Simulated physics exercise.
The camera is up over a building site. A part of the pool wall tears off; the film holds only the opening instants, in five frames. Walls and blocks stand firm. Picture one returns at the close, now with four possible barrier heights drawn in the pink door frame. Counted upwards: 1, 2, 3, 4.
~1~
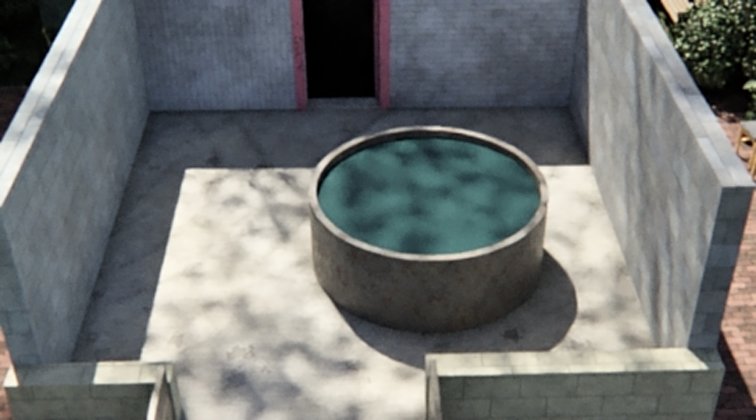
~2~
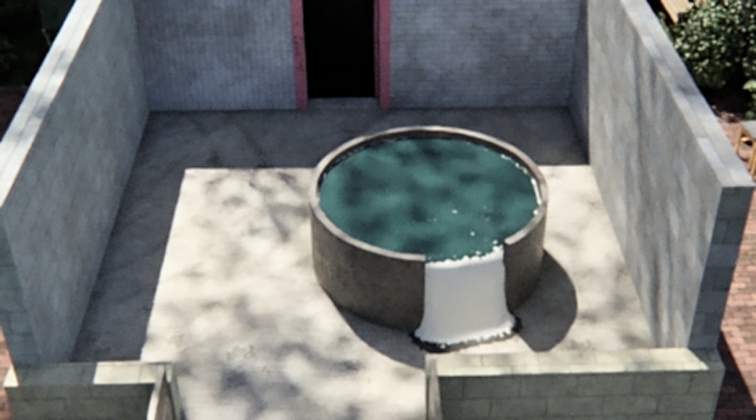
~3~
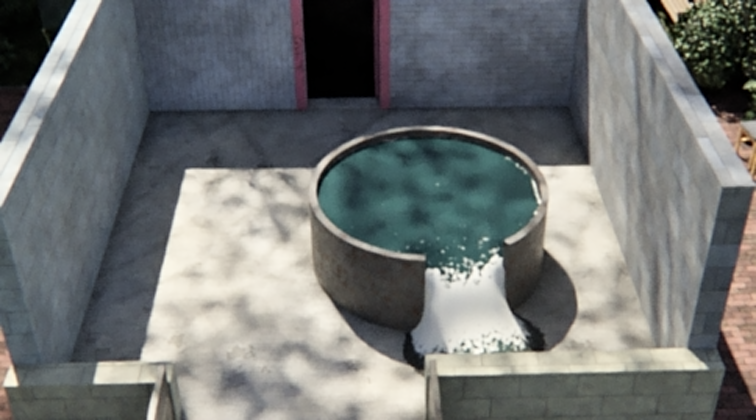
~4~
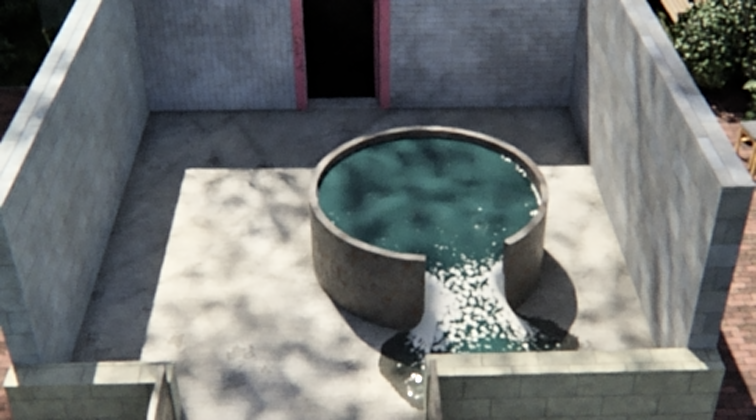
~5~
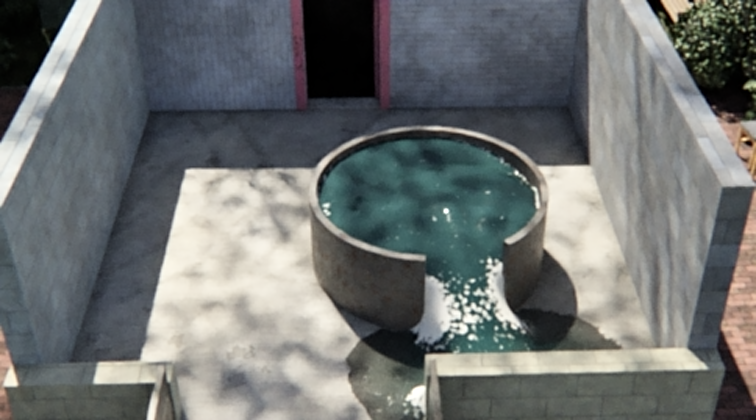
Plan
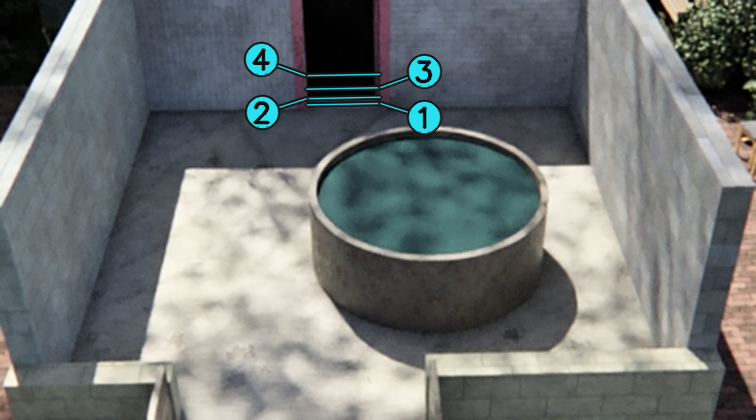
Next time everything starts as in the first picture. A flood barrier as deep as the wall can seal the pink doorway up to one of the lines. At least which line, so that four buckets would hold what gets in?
The answer is line 1.
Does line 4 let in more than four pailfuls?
No, that is safe.
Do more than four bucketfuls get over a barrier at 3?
No, not at all.
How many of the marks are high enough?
All of the four.
On the marked copy, 1 at (343, 104); 2 at (343, 97); 3 at (343, 88); 4 at (342, 75); from the bottom up 1, 2, 3, 4.
With 1, nothing gets over.
With 2, nothing gets over.
With 3, nothing gets over.
With 4, nothing gets over.
